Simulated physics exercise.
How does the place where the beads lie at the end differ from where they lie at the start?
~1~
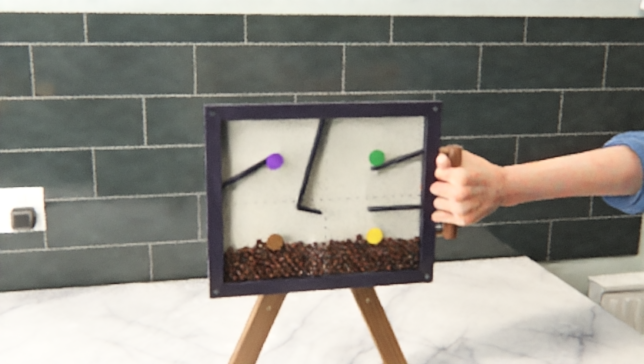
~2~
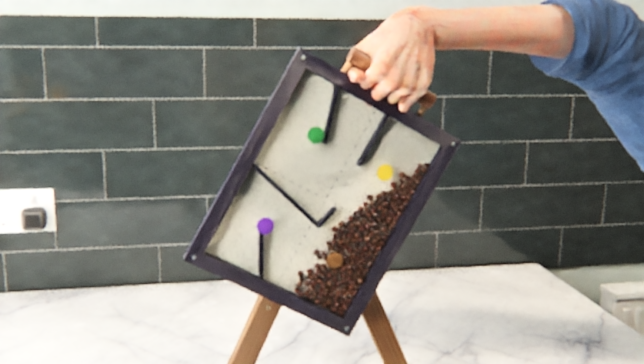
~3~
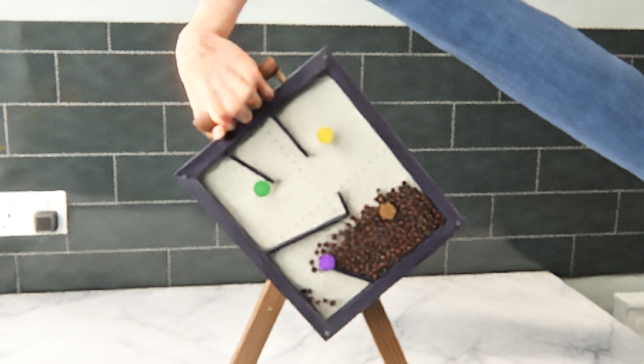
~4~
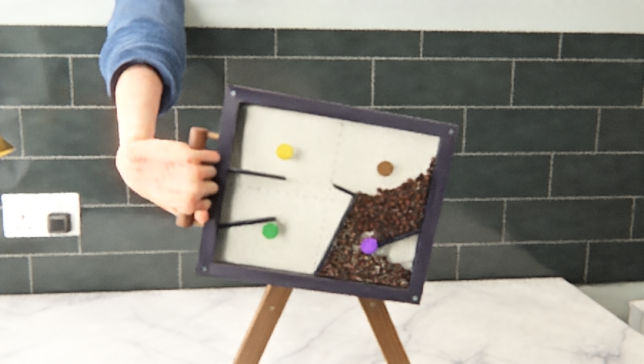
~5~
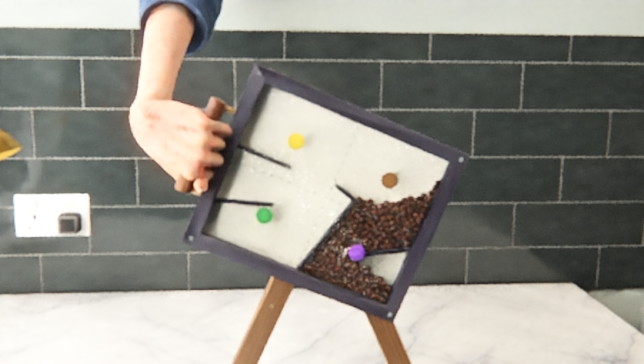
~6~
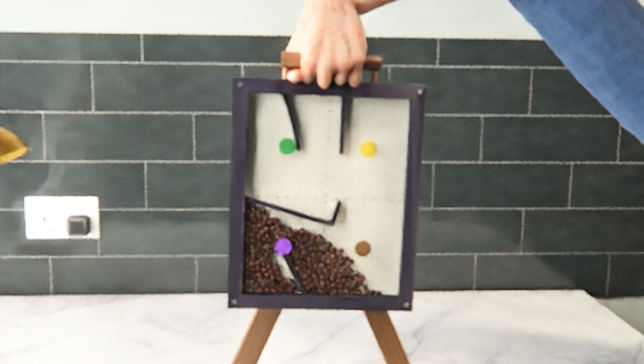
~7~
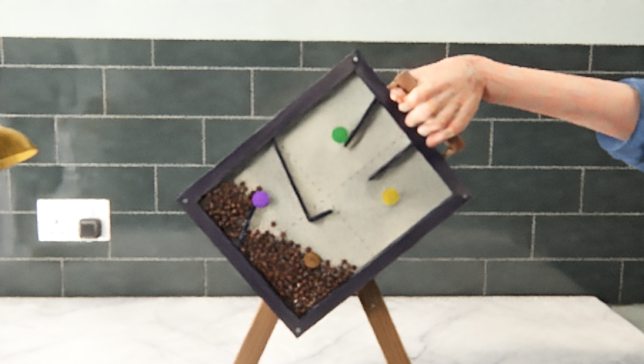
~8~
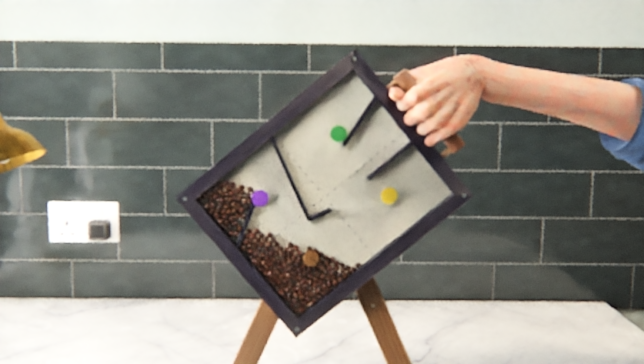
At the start the beads lie in a layer across the bottom of the level box, and at the end they are gathered further to the left, along the lower left side of the tilted box. Their middle also sits slightly higher than before.
In a kitchen with dark tiles, seen from the front with a slight sideways drift, a flat framed box stands on wooden legs on a marble worktop. Dark brown beads line its bottom, with purple and green dots above and brown and yellow dots below, among thin black bars. A hand on the right-hand handle turns the box anticlockwise until the handle is at the left, and the beads slide into a heap at the right. The hand then swings it back clockwise, sending the beads leftward. It stops tilted, the beads resting along the lower left side by the purple and brown dots.
